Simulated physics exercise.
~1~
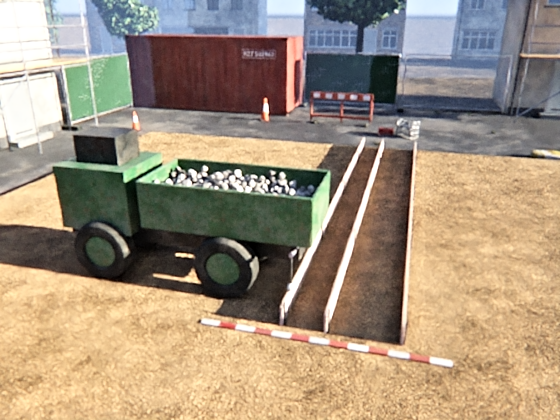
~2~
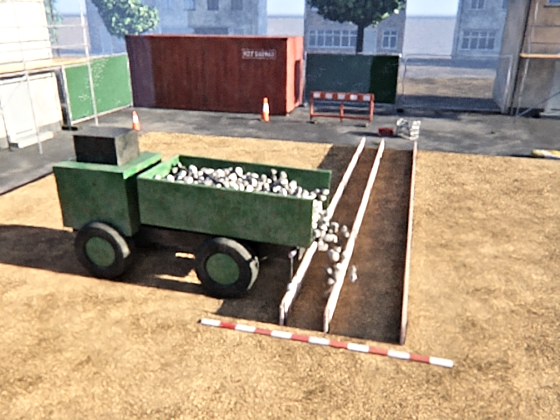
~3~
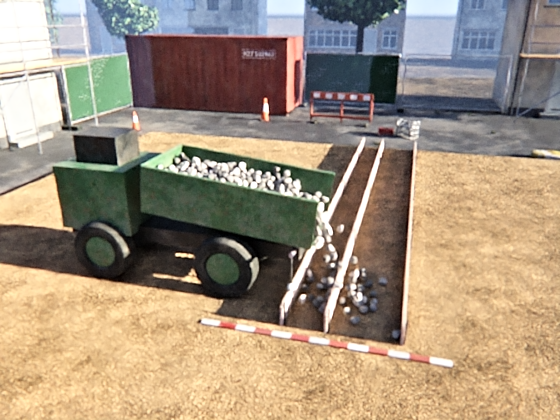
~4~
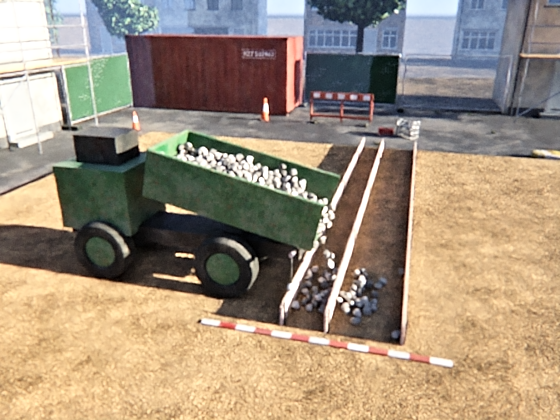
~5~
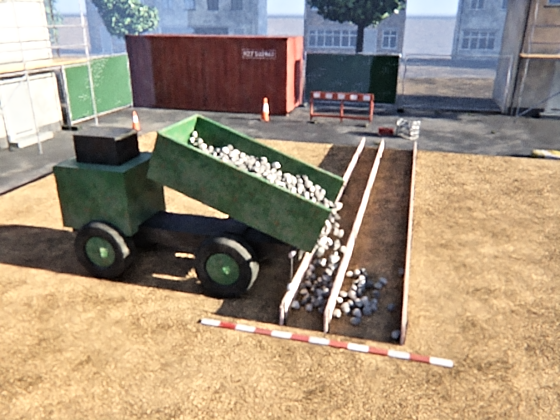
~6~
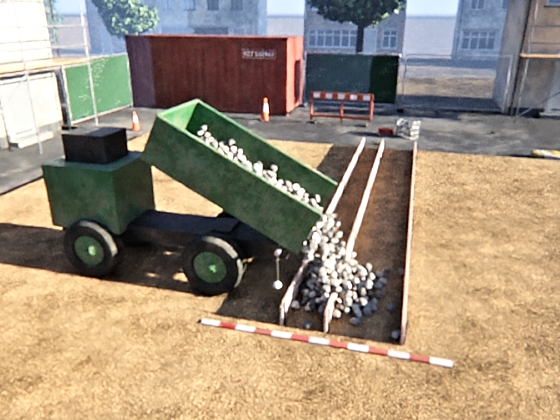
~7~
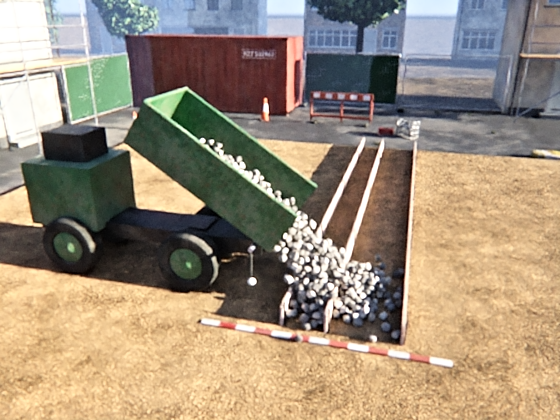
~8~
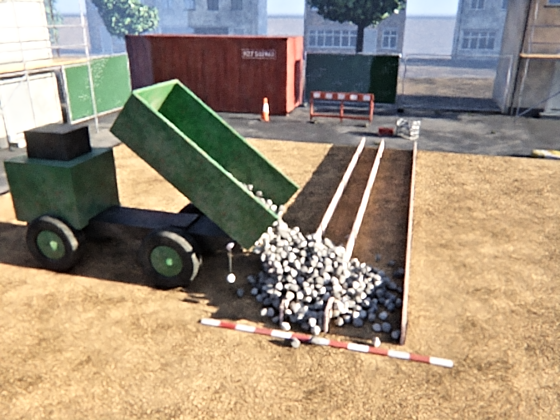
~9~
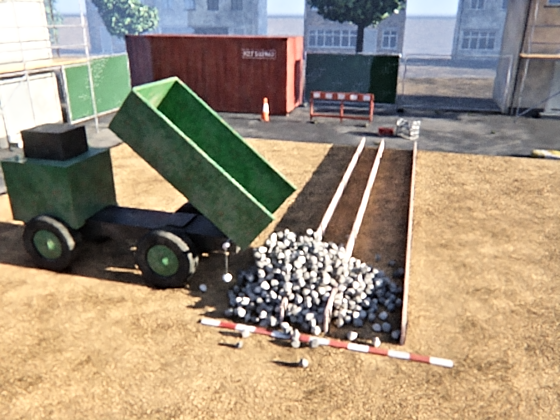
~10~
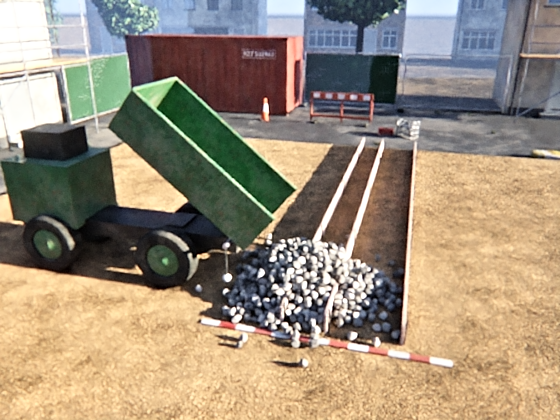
A green dump truck tips its bed, pulls left, and empties grey stones into a heap.
